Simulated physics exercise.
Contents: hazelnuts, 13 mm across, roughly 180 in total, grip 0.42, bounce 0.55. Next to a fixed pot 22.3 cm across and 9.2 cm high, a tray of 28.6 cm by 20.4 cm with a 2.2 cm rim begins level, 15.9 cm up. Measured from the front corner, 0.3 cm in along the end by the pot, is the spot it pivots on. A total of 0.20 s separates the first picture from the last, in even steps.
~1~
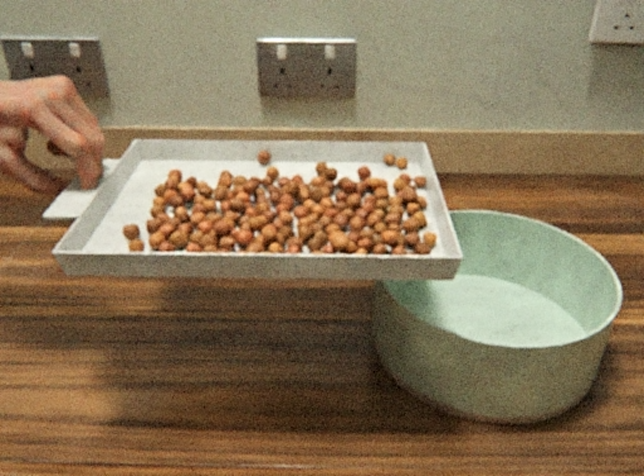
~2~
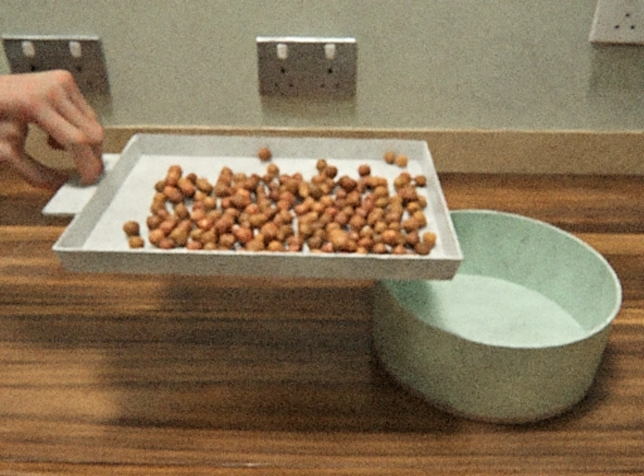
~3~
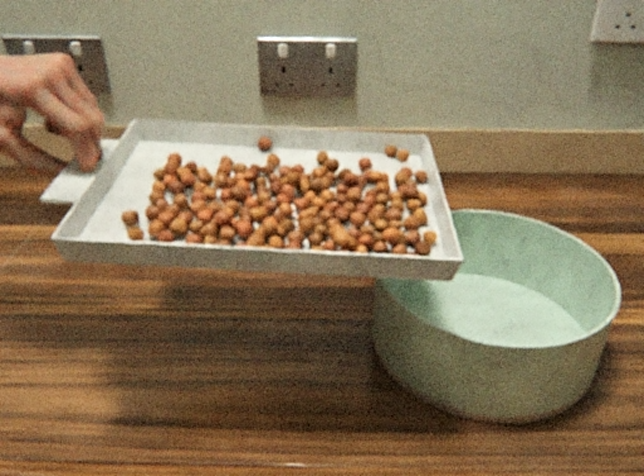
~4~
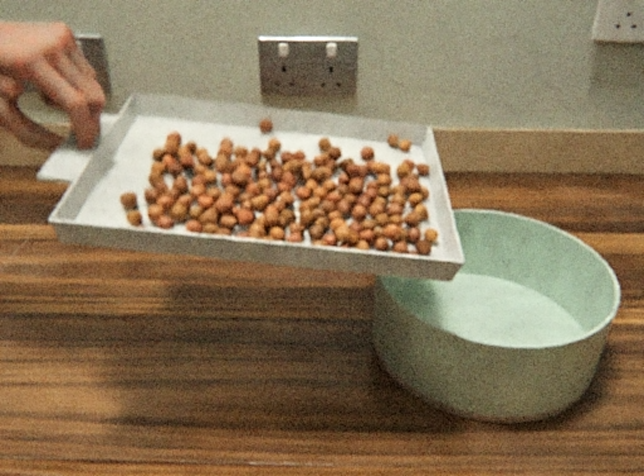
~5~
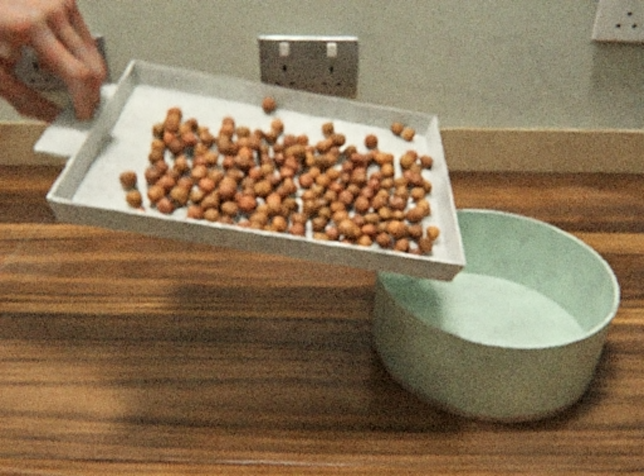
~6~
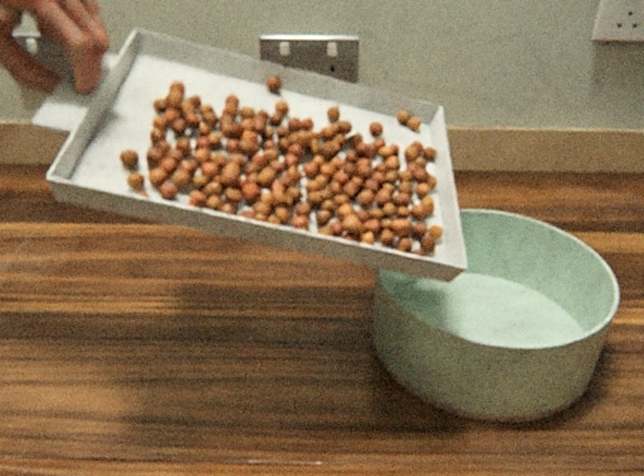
A hand raises the left side of a white tray of round brown pieces beside a green pot.
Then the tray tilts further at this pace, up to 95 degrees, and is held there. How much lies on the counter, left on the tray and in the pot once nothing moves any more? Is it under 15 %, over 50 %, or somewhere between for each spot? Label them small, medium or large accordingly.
Counter - large, tray - small, pot - small.
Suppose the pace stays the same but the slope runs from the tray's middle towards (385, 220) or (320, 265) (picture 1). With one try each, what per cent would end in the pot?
About 80 and 0 per cent.
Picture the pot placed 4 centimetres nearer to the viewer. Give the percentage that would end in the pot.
Expect something close to 30 per cent.
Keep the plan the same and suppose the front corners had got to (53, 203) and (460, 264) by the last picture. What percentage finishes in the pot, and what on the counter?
In the pot: 0 per cent; on the counter: 100 per cent.
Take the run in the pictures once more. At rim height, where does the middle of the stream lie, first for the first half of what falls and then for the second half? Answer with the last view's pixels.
(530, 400) or so first, later (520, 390).
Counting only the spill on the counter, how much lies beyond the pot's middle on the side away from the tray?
Some 70 per cent.
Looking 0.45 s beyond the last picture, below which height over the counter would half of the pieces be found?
Height: Around 26 cm.
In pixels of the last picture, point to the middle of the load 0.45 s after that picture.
Estimated load position: Around (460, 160).
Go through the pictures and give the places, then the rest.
The first frame shows tray tilt 0 degrees, front corners at (60, 249) and (456, 254); middle of the pieces at (285, 219); pot at (494, 267).
The second frame shows tray tilt 1 degrees, front corners at (60, 246) and (456, 255); middle of the pieces at (285, 216).
The third frame shows tray tilt 4 degrees, front corners at (59, 235) and (457, 256), lowest corner right front; middle of the pieces at (286, 210).
The fourth frame shows tray tilt 8 degrees, front corners at (57, 217) and (458, 258), lowest corner right front; middle of the pieces at (287, 199).
The fifth frame shows tray tilt 14 degrees, front corners at (55, 196) and (460, 260), lowest corner right front; middle of the pieces at (289, 186).
The sixth frame shows tray tilt 19 degrees, front corners at (55, 175) and (461, 263), lowest corner right front; middle of the pieces at (294, 174); pot at (493, 267).
Then, 0.27 s after the last picture, tilt 57 degrees; the tray holds 100 %, the pot 0 %.
Then, 0.45 s after the last picture, tilt 82 degrees; the tray holds 95 %, the pot 0 %.
Then, 0.75 s after the last picture, tilt 95 degrees; the tray holds 5 %, the pot 0 %.
In the end, counter 95 %, tray 0 %, pot 5 %.
